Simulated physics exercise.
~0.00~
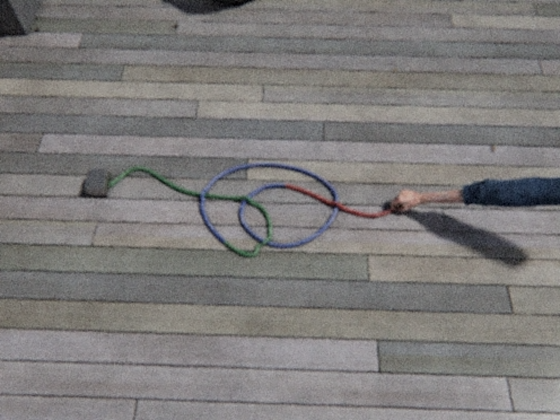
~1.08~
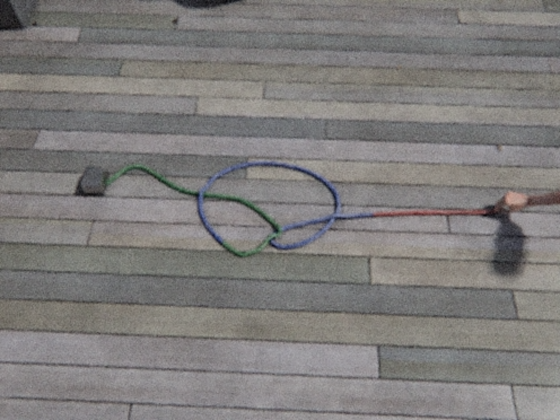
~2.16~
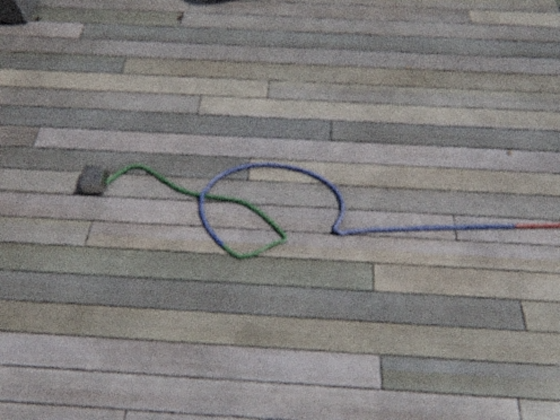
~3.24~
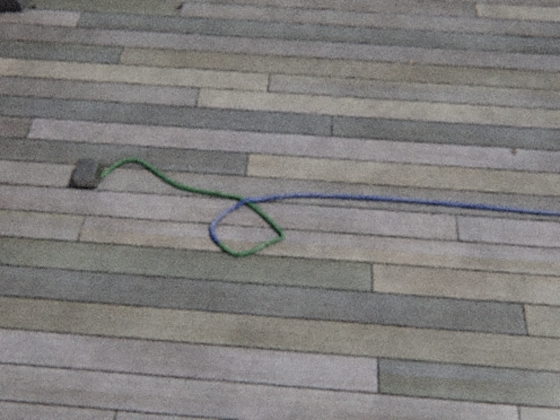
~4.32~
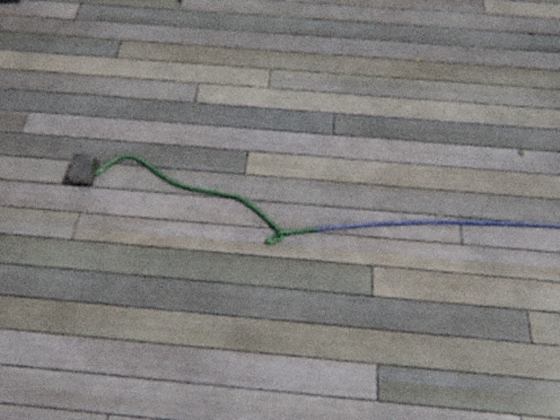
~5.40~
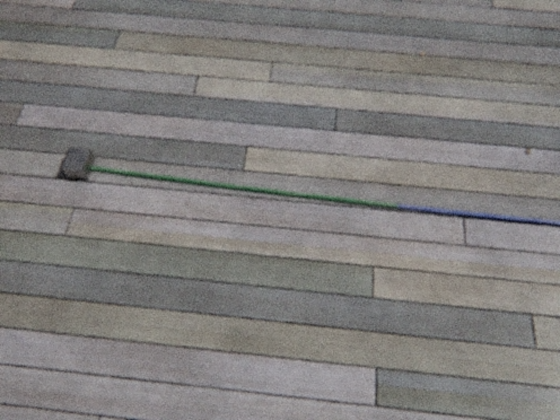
Looped green, blue and red rope being pulled right by a hand, its coils shrinking until it stretches straight across wooden planks.
